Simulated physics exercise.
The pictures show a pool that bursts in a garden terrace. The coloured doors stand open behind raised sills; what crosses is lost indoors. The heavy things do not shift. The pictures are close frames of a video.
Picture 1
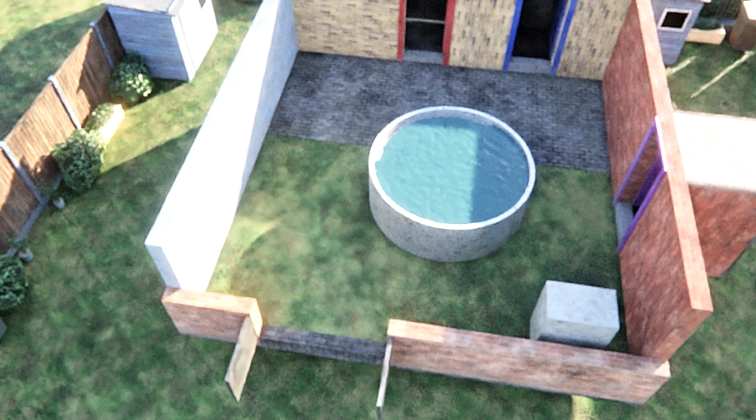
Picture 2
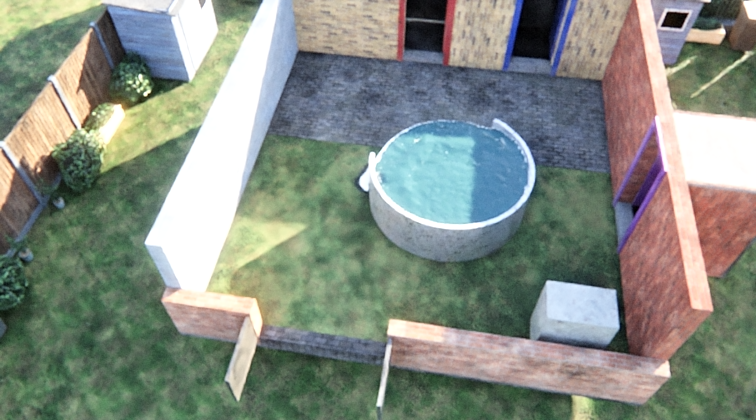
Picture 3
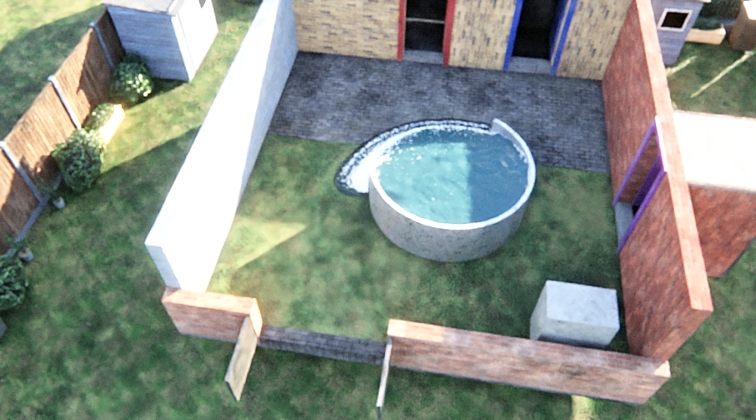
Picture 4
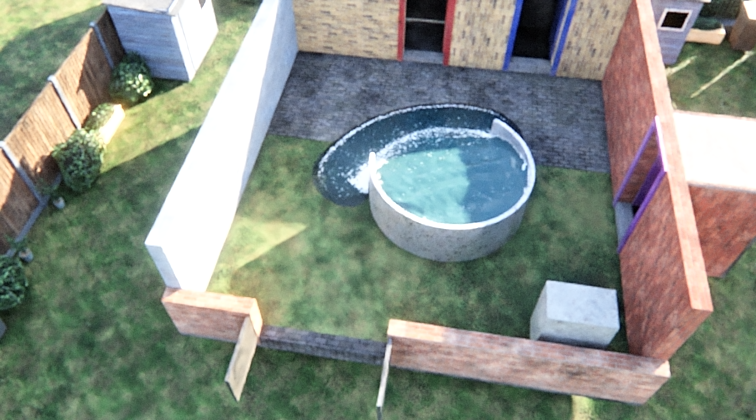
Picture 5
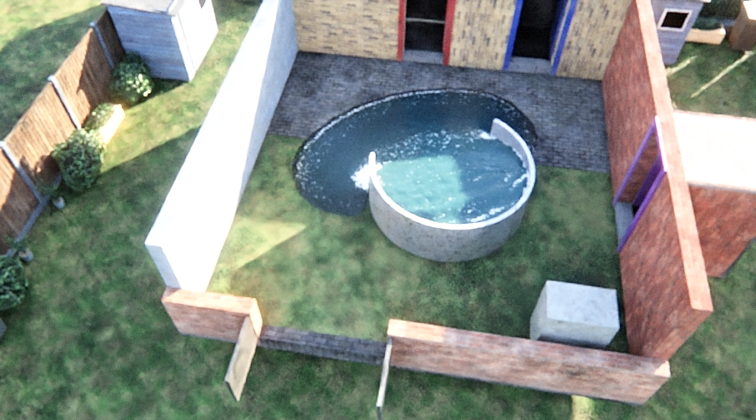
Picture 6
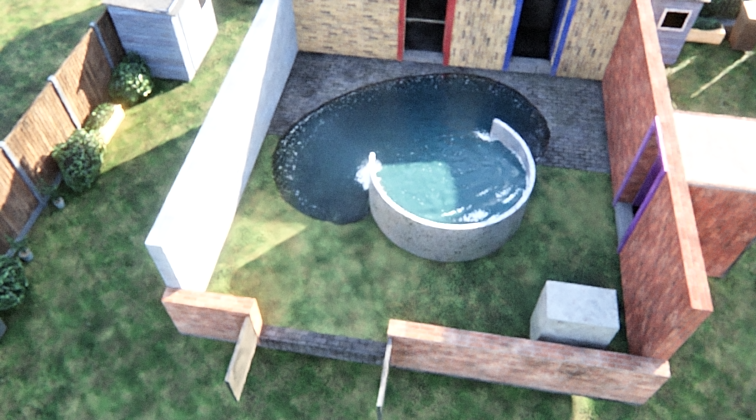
In a walled garden terrace, a round pool stood full and still until its far side gave way, and water poured out, spreading left across the grass and back over the dark paving.
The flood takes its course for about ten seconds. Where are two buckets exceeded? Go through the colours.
The purple door holds within the limit; the blue door holds within the limit; the red door floods.
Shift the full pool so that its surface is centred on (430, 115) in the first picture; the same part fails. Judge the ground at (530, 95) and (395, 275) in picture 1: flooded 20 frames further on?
One after the other: Under water, dry.
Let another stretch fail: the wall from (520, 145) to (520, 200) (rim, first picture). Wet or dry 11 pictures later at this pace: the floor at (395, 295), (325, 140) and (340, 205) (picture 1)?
In turn: No water, not flooded, not flooded.
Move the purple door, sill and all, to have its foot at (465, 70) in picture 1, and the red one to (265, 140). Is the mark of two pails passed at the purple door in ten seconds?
Then: Purple goes over.
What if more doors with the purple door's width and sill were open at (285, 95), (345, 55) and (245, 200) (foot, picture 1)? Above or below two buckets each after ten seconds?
As listed: Is over, passes that mark, keeps below it.
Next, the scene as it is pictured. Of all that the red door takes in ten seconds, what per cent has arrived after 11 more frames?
Roughly 45 per cent.
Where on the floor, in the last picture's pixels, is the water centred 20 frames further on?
Roughly at (390, 125).
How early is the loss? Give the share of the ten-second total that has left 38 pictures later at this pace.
Some 50 per cent.
A moment on, water covers 50 % of the floor; the purple door not reached, the blue door wet at the sill, nothing in, the red door over two buckets in.
Next, water covers 50 % of the floor; the purple door not reached, the blue door under two buckets in, the red door far over two buckets in.
Then, water covers 65 % of the floor; the purple door not reached, the blue door under two buckets in, the red door far over two buckets in.
Later, water covers 90 % of the floor; the purple door wet at the sill, nothing in, the blue door under two buckets in, the red door far over two buckets in.
In the end, water covers 100 % of the floor; the purple door wet at the sill, nothing in, the blue door under two buckets in, the red door far over two buckets in.
